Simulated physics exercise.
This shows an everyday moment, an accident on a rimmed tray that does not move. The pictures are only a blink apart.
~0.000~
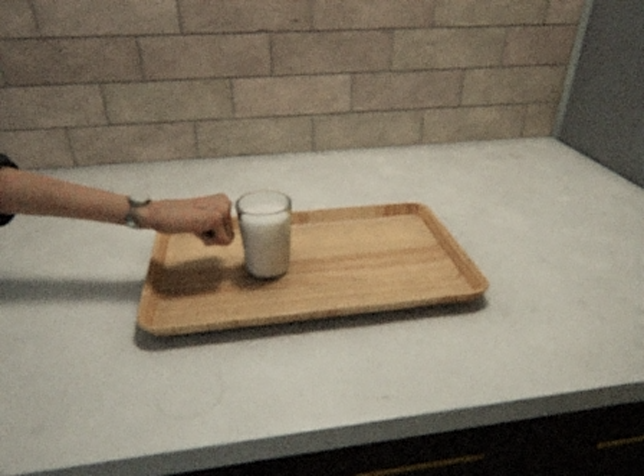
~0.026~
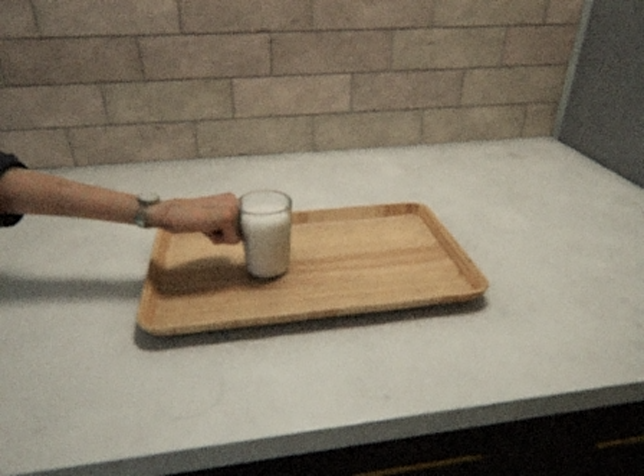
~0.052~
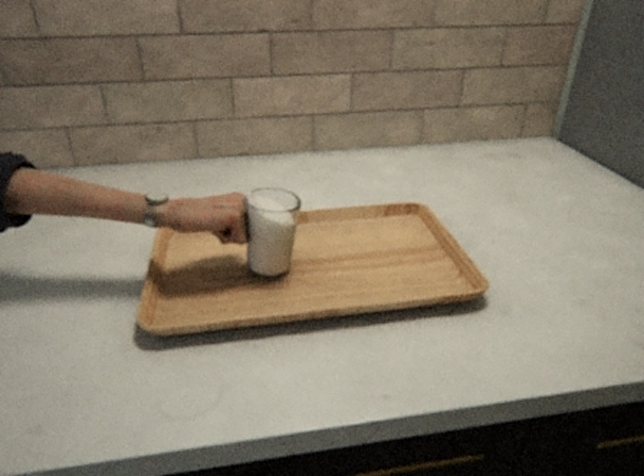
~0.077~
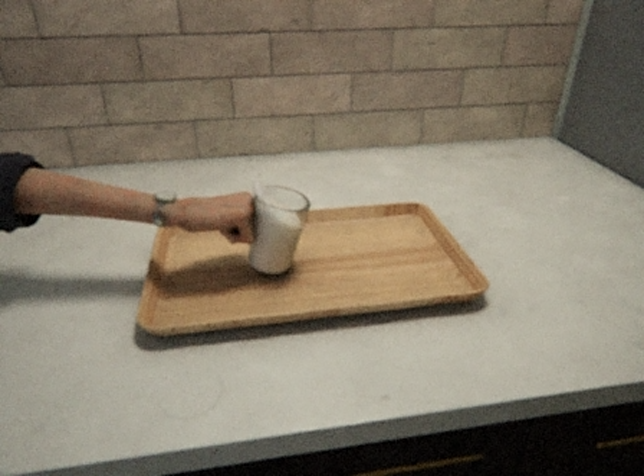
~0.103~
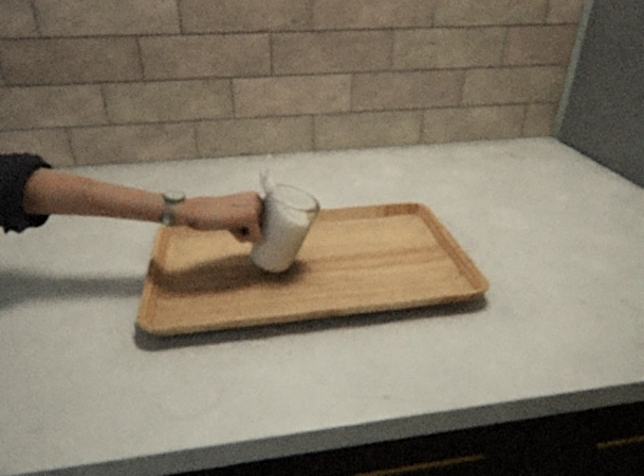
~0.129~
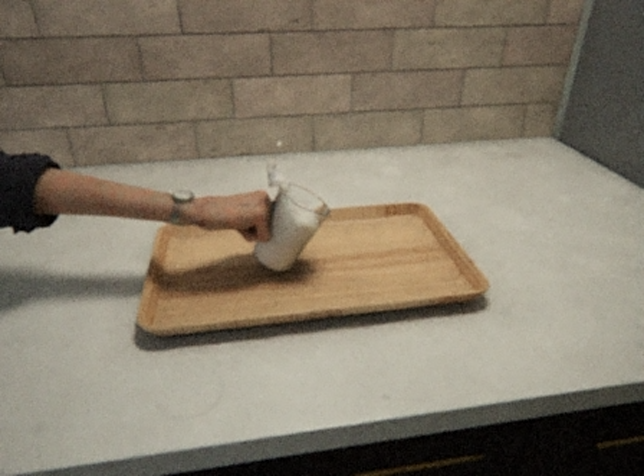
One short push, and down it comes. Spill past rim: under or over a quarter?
Judging by that, over a quarter winds up outside the tray.
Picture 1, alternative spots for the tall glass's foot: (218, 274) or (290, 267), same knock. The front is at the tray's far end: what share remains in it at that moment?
It would be around 35 per cent, and then around 60 per cent.
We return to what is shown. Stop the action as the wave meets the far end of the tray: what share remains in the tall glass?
It comes to near 50 percent.
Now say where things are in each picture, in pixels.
In the first frame, it leans 0°; its right rim is at (290, 201); the milk meets the walls at (240, 213) and (288, 209); the tray's far rim is at (453, 240); the tray is clear ahead.
In the second frame, it leans 0°; its right rim is at (291, 201); the milk meets the walls at (240, 213) and (288, 209).
In the third frame, it leans 7°; its right rim is at (299, 202); the milk meets the walls at (248, 199) and (289, 210); 1 per cent is over the edge.
In the fourth frame, it leans 14°; its right rim is at (308, 203); the milk meets the walls at (257, 193) and (301, 217); 2 per cent is over the edge.
In the fifth frame, it leans 21°; its right rim is at (318, 205); the milk meets the walls at (263, 210) and (309, 214); 3 per cent is over the edge.
In the sixth frame, it leans 29°; its right rim is at (327, 209); the milk meets the walls at (267, 220) and (319, 213); 3 per cent is over the edge.
A moment on, the tall glass lies on its side and 87 per cent is in the glass, 1 on the tray and 12 above or beyond its rim.
Next, the tall glass lies on its side and 42 per cent is in the glass, 51 on the tray and 6 above or beyond its rim.
Then the tall glass lies on its side and 23 per cent is in the glass, 48 on the tray and 29 above or beyond its rim.
Later the tall glass lies on its side and 12 per cent is in the glass, 47 on the tray and 42 above or beyond its rim.
In the end 58 per cent is held by tray and glass, 42 is off the tray.
